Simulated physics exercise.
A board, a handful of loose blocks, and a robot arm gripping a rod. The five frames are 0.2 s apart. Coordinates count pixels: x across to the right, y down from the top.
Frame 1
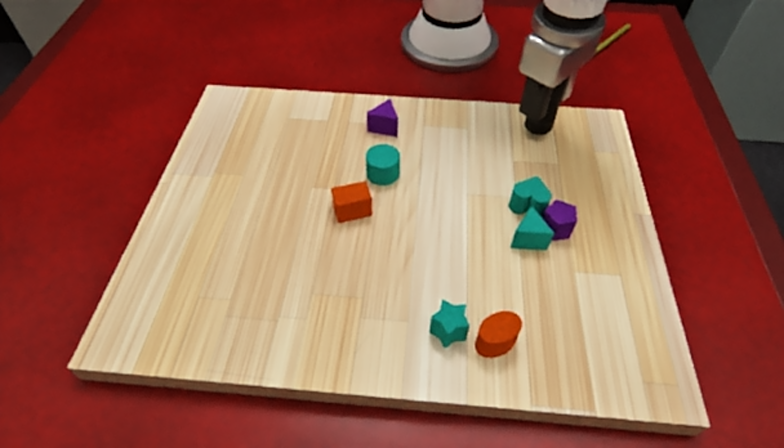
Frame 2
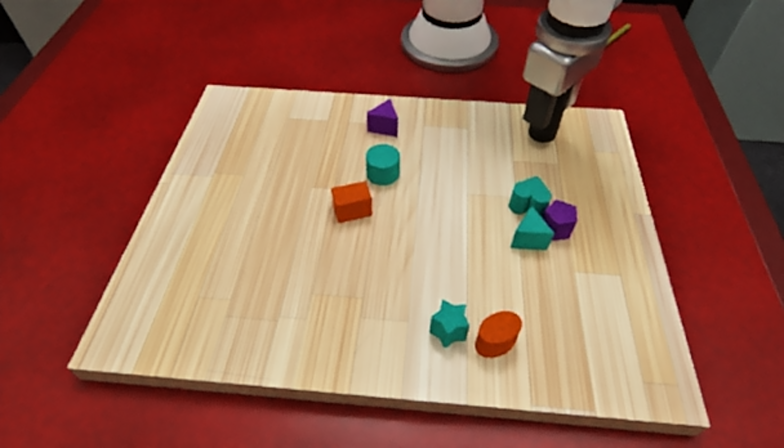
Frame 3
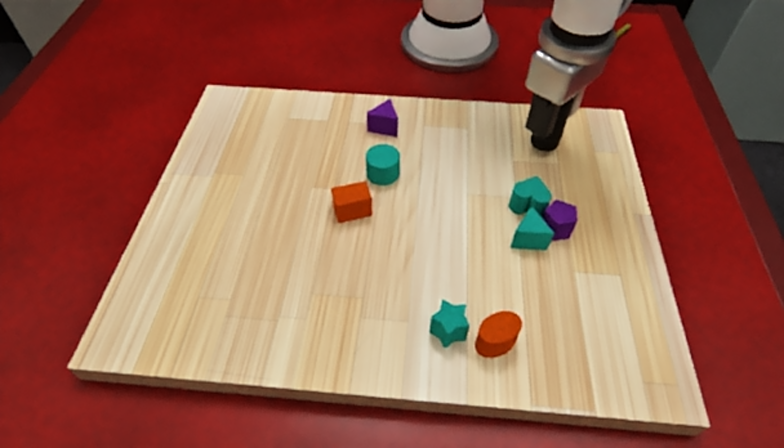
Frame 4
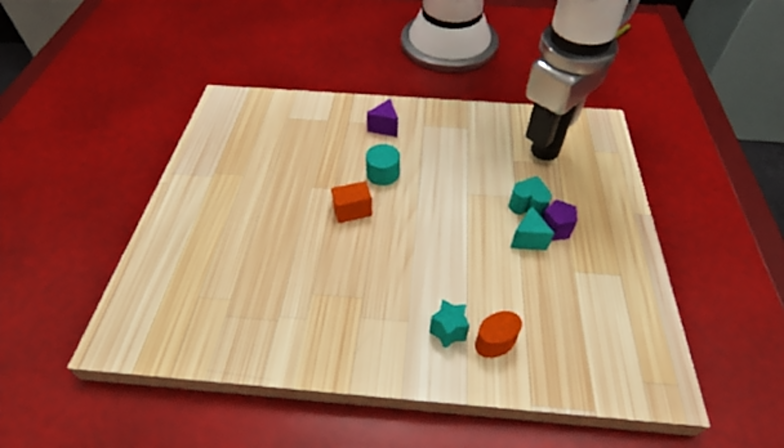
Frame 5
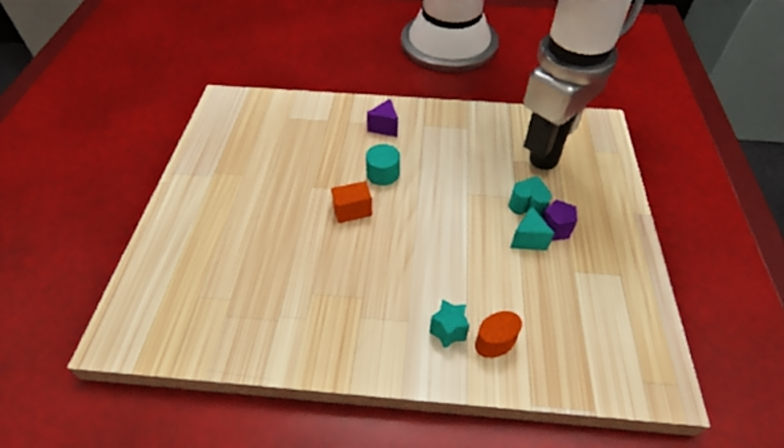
Robot arm inching its dark rod tip down a wooden board near a turquoise and purple cluster, all blocks staying still.
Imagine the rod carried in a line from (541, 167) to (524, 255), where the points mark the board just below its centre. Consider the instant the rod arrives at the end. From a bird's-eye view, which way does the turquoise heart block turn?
Prediction: Clockwise.
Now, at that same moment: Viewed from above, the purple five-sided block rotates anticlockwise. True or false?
It is true.
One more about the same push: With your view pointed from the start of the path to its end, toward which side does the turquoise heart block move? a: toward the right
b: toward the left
The answer is a.
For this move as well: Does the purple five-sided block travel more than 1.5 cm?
No, I don't think so.
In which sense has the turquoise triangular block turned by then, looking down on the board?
Its spin: Anticlockwise.
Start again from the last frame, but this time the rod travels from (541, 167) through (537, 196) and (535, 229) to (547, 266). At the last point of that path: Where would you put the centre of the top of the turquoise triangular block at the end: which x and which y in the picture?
It should be at about (517, 259).
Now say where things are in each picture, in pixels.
The first frame shows lower end of the rod at (538, 127), tops of blocks, turquoise heart block at (533, 189), turquoise triangular block at (534, 223), purple five-sided block at (563, 212).
The second frame shows rod at (542, 134), blocks as before.
The third frame shows rod at (544, 143), blocks as before.
The fourth frame shows rod at (545, 151), blocks as before.
The fifth frame shows rod at (543, 161), turquoise heart block at (533, 189), turquoise triangular block at (534, 223), purple five-sided block at (563, 212).
The first path, step by step. One third of the way, rod at (538, 187); turquoise heart block at (530, 199).
Two thirds of the way, rod at (532, 218); turquoise heart block at (516, 228), turned 25° clockwise; turquoise triangular block at (522, 255), turned 70° anticlockwise; purple five-sided block at (567, 217), turned 25° anticlockwise.
At the end, rod at (527, 249); turquoise heart block at (499, 244), turned 95° clockwise; turquoise triangular block at (518, 266), turned 75° anticlockwise; purple five-sided block at (567, 217), turned 25° anticlockwise.
